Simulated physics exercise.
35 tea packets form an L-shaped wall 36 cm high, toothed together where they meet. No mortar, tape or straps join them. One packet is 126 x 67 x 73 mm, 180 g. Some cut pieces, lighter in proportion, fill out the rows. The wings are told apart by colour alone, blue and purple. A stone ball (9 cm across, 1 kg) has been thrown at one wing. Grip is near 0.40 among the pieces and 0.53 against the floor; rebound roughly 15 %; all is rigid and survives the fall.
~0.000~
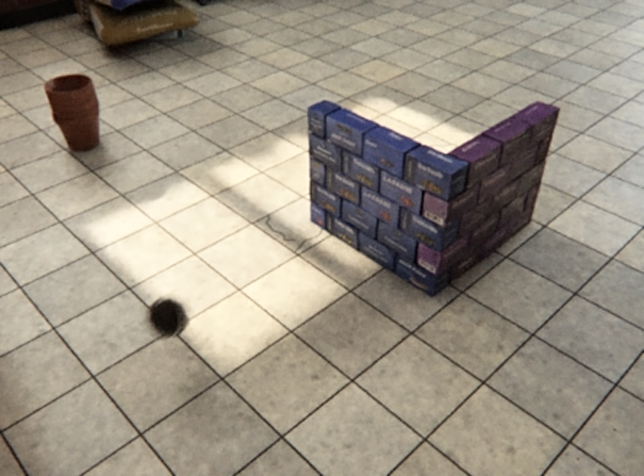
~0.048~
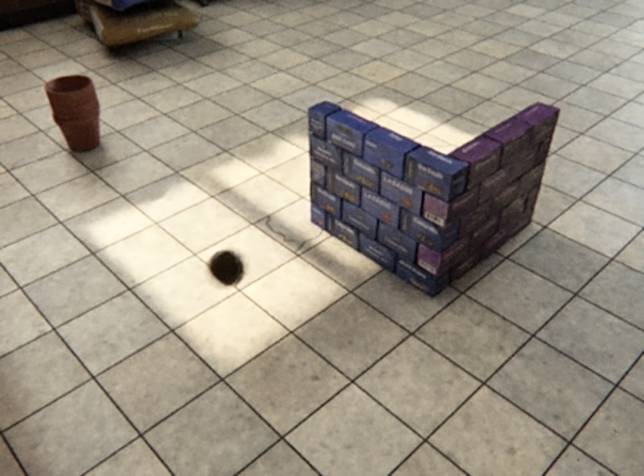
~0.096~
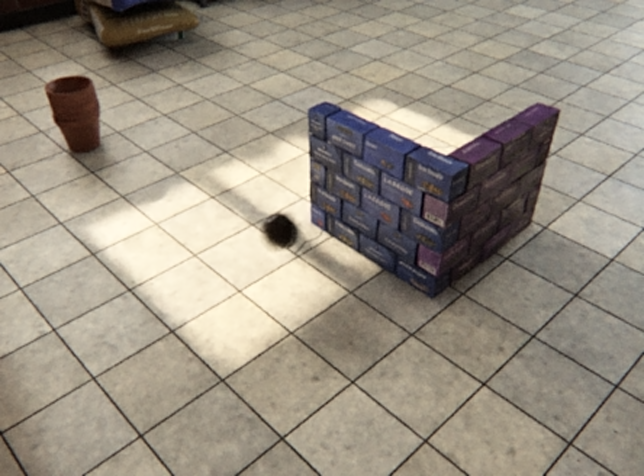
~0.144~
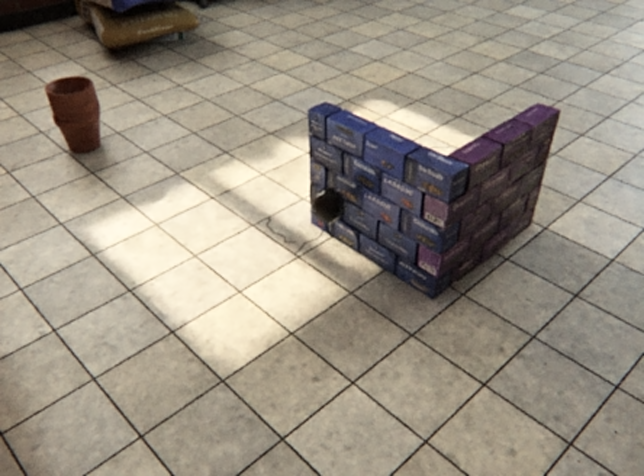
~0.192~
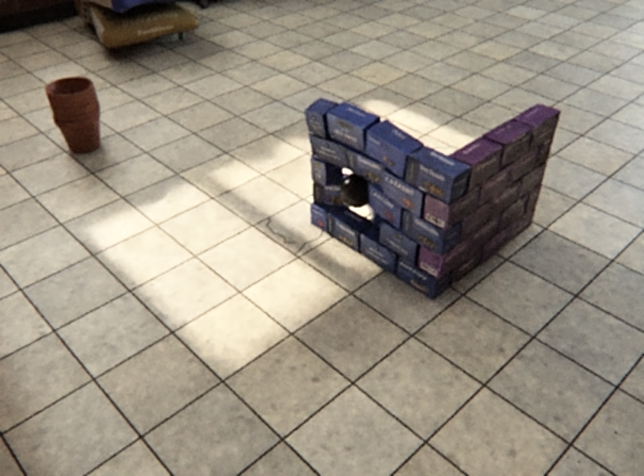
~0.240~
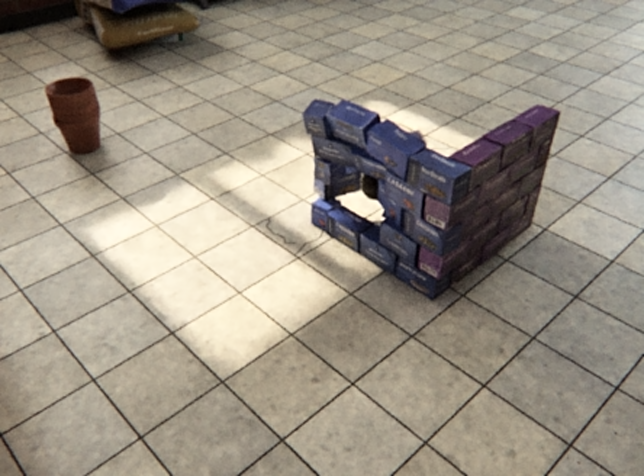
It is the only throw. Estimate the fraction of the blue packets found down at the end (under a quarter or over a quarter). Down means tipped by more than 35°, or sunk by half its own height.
Over a quarter of them.
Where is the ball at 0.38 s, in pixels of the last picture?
Around (420, 185).
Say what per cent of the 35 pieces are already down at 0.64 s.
By then 30 per cent.
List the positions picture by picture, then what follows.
In the first picture (pixels give the middle of a visible side), ball (169, 317) 51 cm from contact, 3.6 m/s; top blue packet (426, 178); top purple packet (475, 147); none has stirred.
In the second picture, ball (227, 268) 34 cm from contact, 3.5 m/s; top blue packet (426, 179).
In the third picture, ball (281, 231) 18 cm from contact, 3.4 m/s; top blue packet (426, 179).
In the fourth picture, ball (329, 206) 20 mm from contact, 3.1 m/s; top blue packet (426, 180).
In the fifth picture, ball (357, 191) after contact, 1.7 m/s; top blue packet (428, 180); steepest lean 11°, the packet at (315, 125); movement in 10 of them.
In the sixth picture, ball (377, 184) after contact, 1.8 m/s; top blue packet (429, 182) 8 mm from its place; top purple packet (476, 151); steepest lean 23°, the packet at (372, 170); movement in 14 of them.
After 0.38 s, ball still moving; 6 of the 18 blue packets down (6 of 35 in all colours); top blue packet 7 mm from its place.
After 0.64 s, ball still moving; 10 of the 18 blue packets down (10 of 35 in all colours); top blue packet 8 mm from its place.
In the end (1.7 s), ball rolling away; 10 of the 18 blue packets down (10 of 35 in all colours); top blue packet 8 mm from its place; top purple packet unmoved. That is 56 per cent. From the last view, middles, top blue packet near (439, 176), top purple packet near (474, 165).
